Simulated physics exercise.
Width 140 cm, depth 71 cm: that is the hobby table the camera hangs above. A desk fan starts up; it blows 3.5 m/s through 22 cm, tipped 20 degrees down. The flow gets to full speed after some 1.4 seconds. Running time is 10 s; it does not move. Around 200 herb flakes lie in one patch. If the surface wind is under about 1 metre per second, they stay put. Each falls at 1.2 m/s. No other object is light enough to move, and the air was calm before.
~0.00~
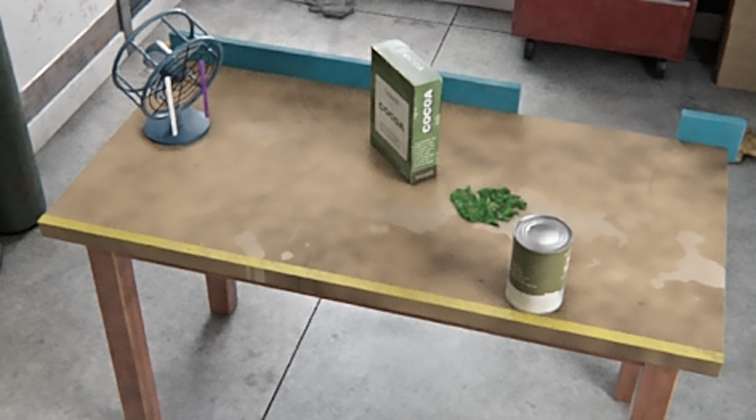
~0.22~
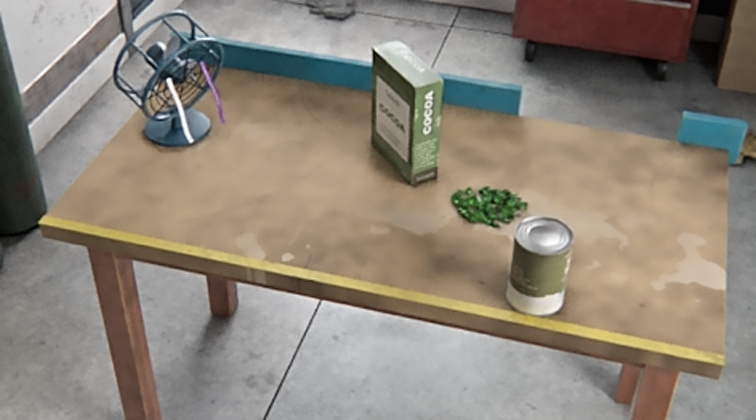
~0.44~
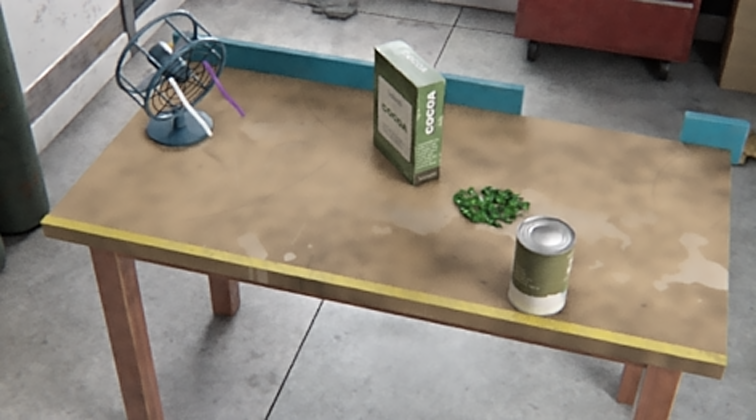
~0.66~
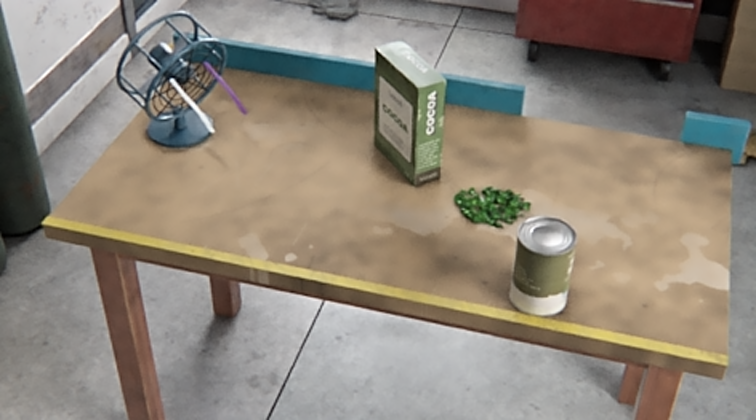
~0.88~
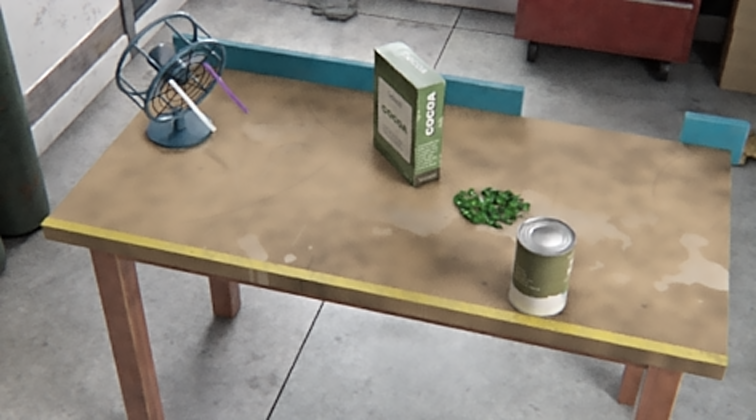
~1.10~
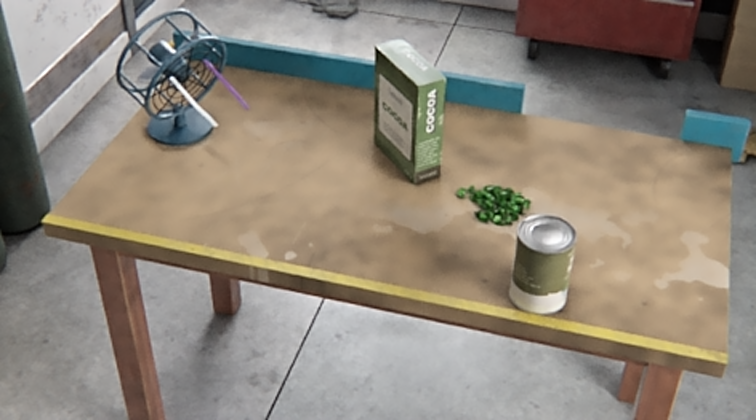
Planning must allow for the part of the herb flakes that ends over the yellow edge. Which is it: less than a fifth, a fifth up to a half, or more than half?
Less than a fifth.
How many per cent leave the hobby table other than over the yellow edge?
30 %.
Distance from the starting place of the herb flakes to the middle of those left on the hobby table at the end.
Roughly 10 cm.
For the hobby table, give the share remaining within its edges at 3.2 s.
Share at that time: Some 80 %.
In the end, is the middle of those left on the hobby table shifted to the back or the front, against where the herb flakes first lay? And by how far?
It ends behind its start, some 5 cm.
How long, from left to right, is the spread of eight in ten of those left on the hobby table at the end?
Looks like some 30 cm to me.
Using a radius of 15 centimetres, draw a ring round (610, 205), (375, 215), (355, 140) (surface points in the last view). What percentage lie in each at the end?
First spot near 30 %, second near 0 %, third near 0 %.
After 2.0 s, 62 % are on the move or not yet settled, 0 % are over the yellow edge; the middle of those still in play is near (534, 200).
After 3.2 s, 49 % are on the move or not yet settled, 0 % are over the yellow edge; the middle of those still in play is near (528, 202).
After 5.5 s, 46 % are on the move or not yet settled, 0 % are over the yellow edge; the middle of those still in play is near (528, 202).
After 10.0 s, at the end, 0 % are over the yellow edge; the middle of those still in play is near (528, 202).
